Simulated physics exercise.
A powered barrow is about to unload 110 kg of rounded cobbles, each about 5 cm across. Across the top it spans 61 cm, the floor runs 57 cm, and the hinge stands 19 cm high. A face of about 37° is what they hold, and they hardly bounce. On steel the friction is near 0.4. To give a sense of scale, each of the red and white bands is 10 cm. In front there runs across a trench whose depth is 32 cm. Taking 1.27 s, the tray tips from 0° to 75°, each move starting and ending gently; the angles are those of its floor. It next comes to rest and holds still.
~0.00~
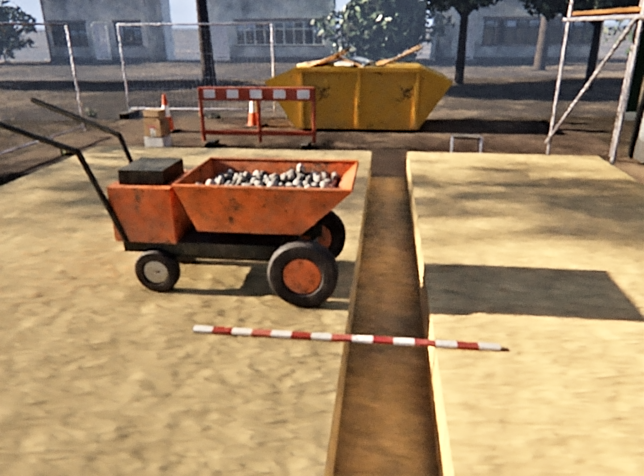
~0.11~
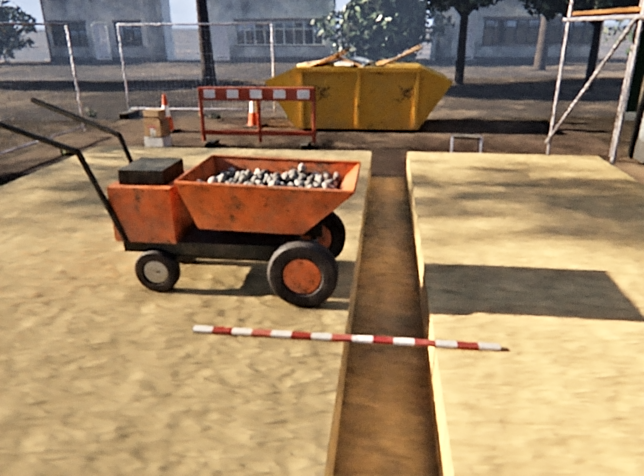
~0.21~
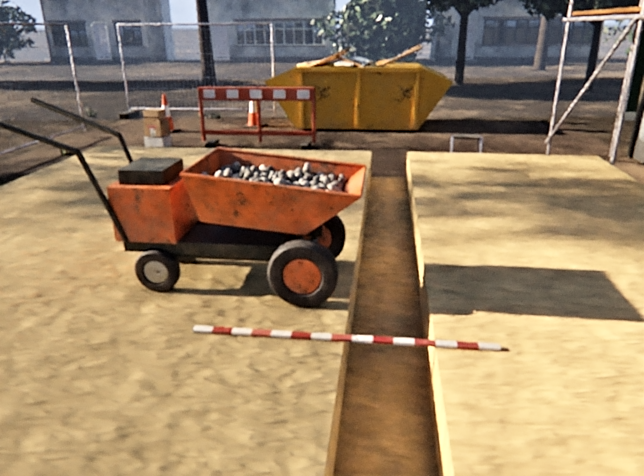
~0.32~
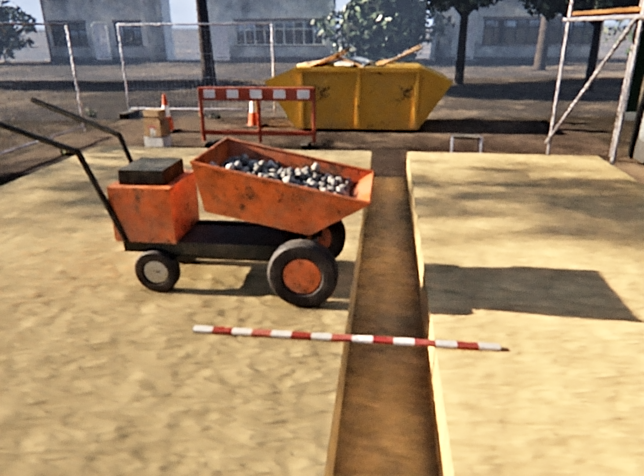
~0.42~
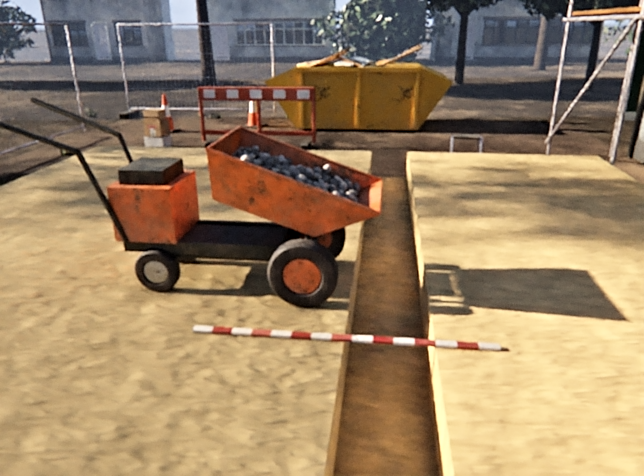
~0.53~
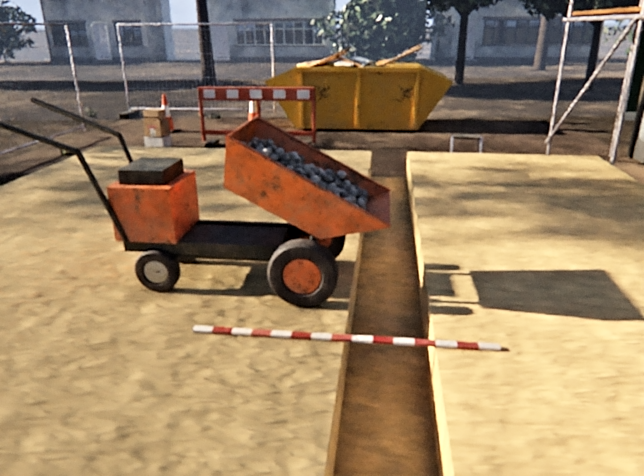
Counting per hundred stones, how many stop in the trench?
Some 58.
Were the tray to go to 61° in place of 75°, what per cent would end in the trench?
Roughly 50% would end there.
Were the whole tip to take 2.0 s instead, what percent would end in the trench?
Roughly 60% would finish there.
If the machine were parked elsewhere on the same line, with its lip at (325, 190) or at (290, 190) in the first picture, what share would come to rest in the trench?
Near 95 and near 100 percent.
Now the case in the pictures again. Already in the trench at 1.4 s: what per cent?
Around 30 per cent of it.
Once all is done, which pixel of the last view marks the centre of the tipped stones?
(420, 319).
After 0.9 s the floor is at 63°; 99 % in the tray, 1 % in the trench; the foremost stones are at (411, 255).
After 1.4 s the floor is at 75°; 38 % in the tray, 31 % in the trench, 31 % past the trench; the foremost stones are at (501, 293).
After 1.7 s the floor is at 75°; 6 % in the tray, 51 % in the trench, 43 % past the trench; the foremost stones are at (551, 285).
After 3.7 s the floor is at 75°; 0 % in the tray, 58 % in the trench, 42 % past the trench; the foremost stones are at (568, 278).
